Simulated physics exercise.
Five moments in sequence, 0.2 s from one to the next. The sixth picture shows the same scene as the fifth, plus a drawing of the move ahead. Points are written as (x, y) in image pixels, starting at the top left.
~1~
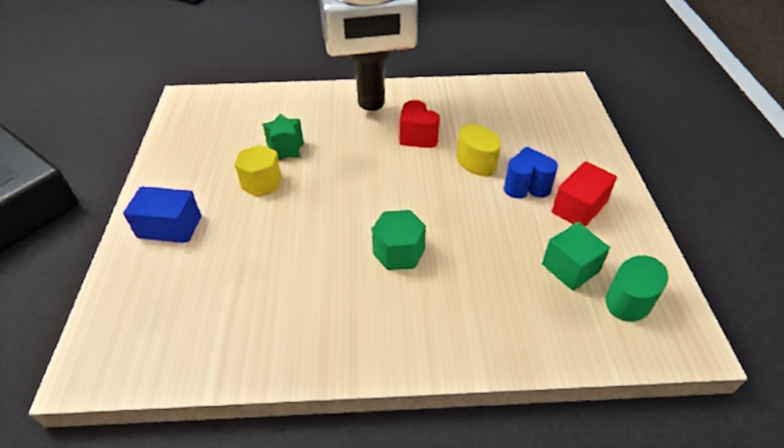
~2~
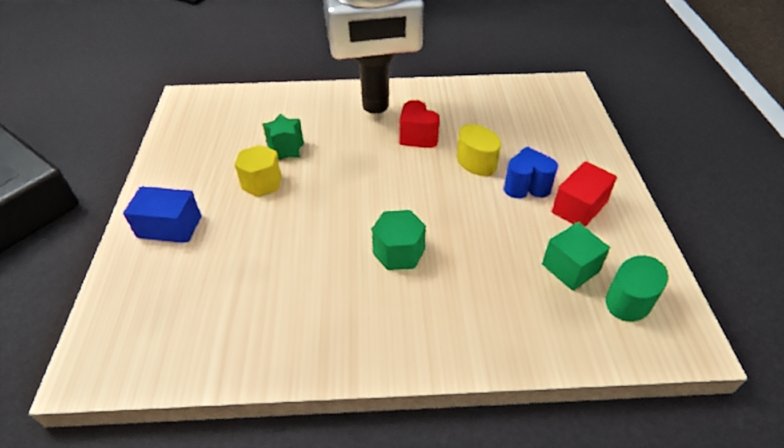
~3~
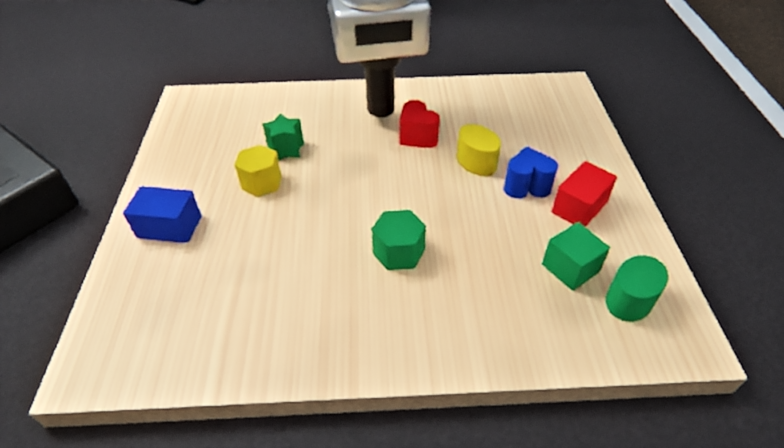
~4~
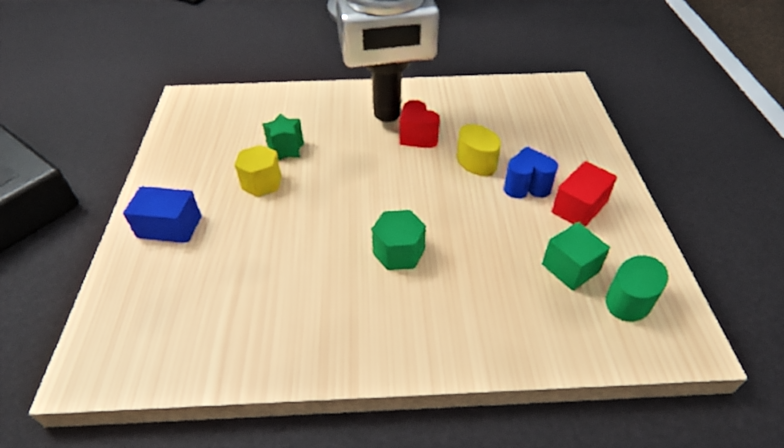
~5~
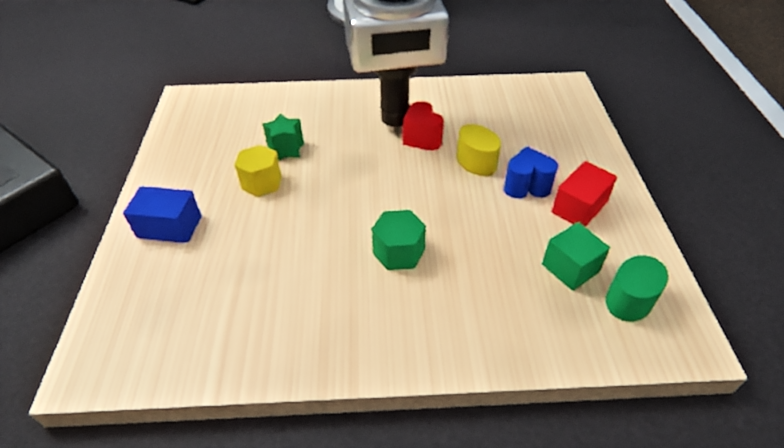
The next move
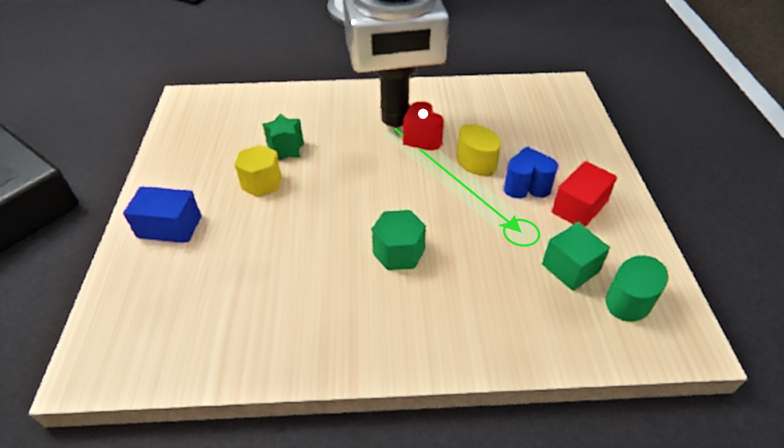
A robotic pusher with a black tip hangs over the far side of a pale wooden board on a dark surface, seen from above at an angle. A blue block, yellow hexagon and green star sit left, a green hexagon near the centre, and red, yellow, blue and green blocks right. The pusher edges right and slightly nearer, then nudges the red heart a little rightward while the camera stays still.
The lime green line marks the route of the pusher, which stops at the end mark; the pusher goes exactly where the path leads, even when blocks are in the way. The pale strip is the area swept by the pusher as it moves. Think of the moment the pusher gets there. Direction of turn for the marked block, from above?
Viewed from overhead, the marked block winds up turned anticlockwise.
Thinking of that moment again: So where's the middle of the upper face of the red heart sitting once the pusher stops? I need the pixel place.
Around pixel (462, 123).
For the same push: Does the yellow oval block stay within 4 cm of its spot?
The answer is yes.
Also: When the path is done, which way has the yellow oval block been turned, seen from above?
Its spin: Clockwise.
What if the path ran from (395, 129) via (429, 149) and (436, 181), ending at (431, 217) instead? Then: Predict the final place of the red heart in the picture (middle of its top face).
Just about (470, 133).
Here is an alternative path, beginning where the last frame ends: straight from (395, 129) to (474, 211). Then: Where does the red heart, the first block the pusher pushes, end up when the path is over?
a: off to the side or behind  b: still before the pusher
a.
Path on the board, from (395, 129) directly to (522, 232); the dot is on the red heart.
The first path, step by step. One third of the way, pusher (432, 150); red heart (460, 123), turned 40° anticlockwise; yellow oval block (496, 140), turned 35° clockwise.
Two thirds of the way, pusher (476, 184); red heart (462, 123), turned 45° anticlockwise; yellow oval block (496, 140), turned 40° clockwise.
At the end, pusher (524, 223); red heart (462, 123), turned 45° anticlockwise; yellow oval block (496, 140), turned 40° clockwise; blue heart in place.
